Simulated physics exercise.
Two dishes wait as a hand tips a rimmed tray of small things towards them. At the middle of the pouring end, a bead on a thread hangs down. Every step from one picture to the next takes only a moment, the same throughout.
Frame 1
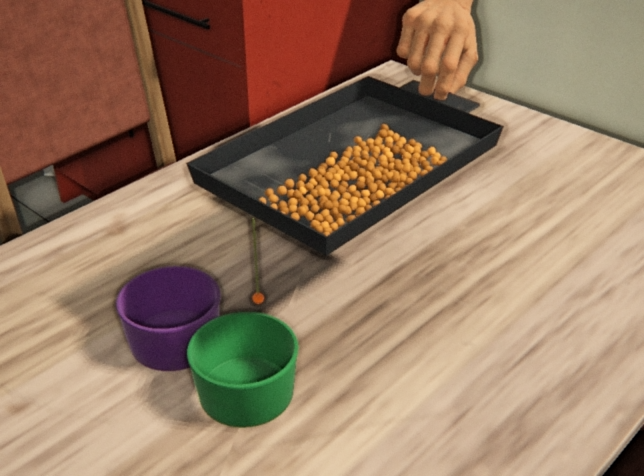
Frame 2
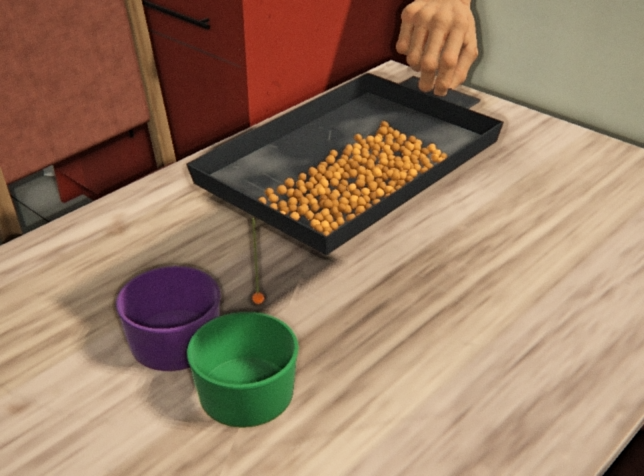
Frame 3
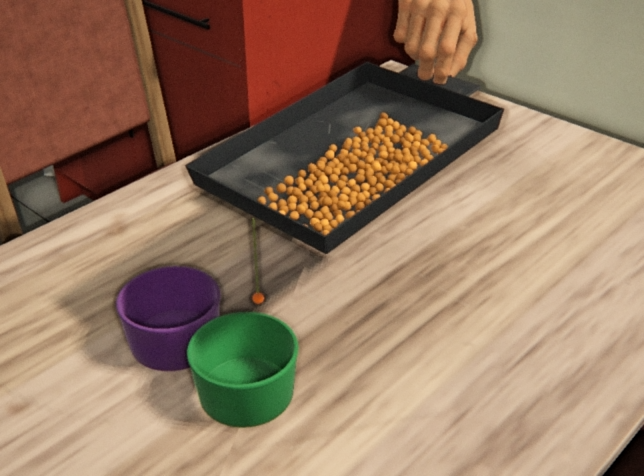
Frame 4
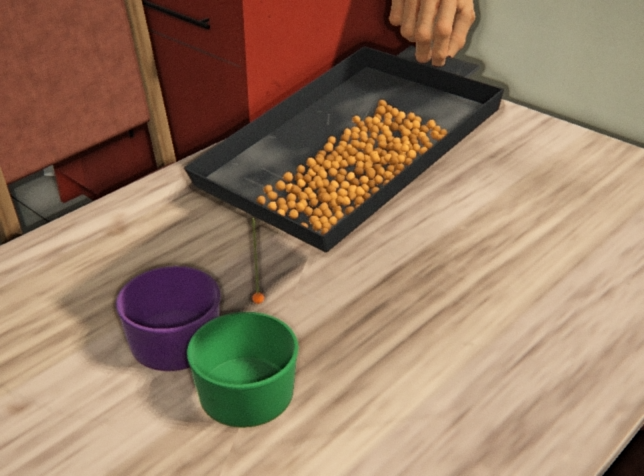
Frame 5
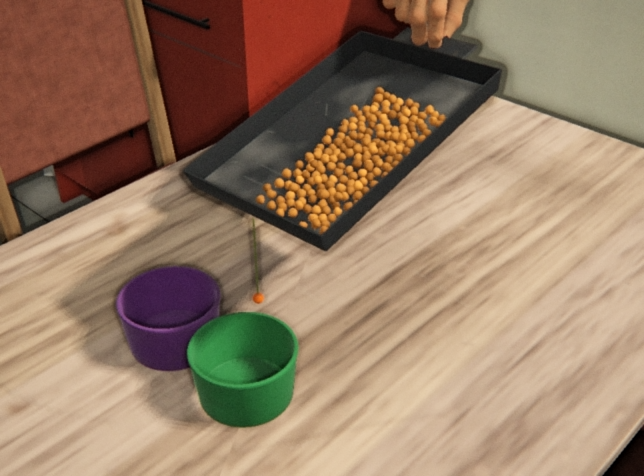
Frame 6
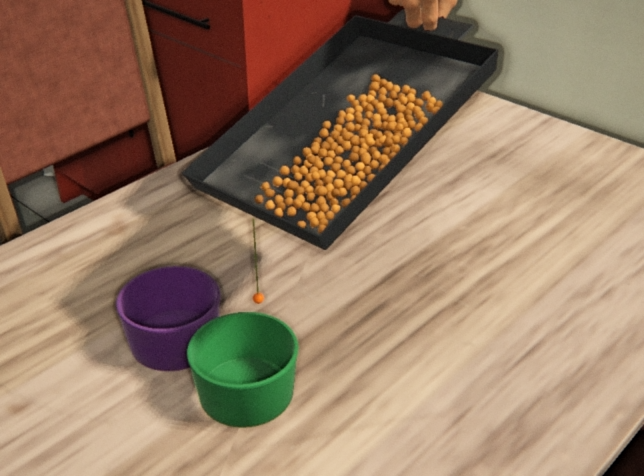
A hand slowly raises the far end of a dark tray of roasted chickpeas.
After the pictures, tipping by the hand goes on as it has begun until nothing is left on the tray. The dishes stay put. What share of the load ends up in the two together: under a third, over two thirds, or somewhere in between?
Between them they get over two thirds.
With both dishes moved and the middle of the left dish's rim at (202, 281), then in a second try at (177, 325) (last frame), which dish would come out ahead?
The first layout gives the one at left, the second layout gives the one at left.
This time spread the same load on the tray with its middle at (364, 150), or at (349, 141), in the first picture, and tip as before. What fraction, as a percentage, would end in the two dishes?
You'd get 80 % the first time and 90 % the second.
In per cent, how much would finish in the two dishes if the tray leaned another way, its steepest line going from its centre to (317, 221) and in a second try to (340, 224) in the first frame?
Shares: 40 %, then 20 %.
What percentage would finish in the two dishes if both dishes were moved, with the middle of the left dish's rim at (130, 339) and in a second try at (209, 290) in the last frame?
It comes to near 30 per cent the first time and near 40 per cent the second time.
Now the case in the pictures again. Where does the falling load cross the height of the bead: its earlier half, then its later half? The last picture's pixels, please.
Initially about (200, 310); subsequently about (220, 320).
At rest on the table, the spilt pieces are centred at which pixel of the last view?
(159, 393), about.
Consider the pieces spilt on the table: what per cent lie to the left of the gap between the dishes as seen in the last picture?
That would be roughly 60 per cent.
Soon, tray tipped steeply; nearly all on the tray; a stray few in the air.
A while on, tray tipped past a quarter turn; nearly all on the tray; a stray few in the right dish; a stray few in the left dish.
Towards the end, tray tipped past a quarter turn; about half in the right dish; about a third in the left dish; a small part outside both; a stray few in the air.
Finally, tray tipped past a quarter turn; about half in the right dish; about a third in the left dish; a small part outside both; a stray few in the air.
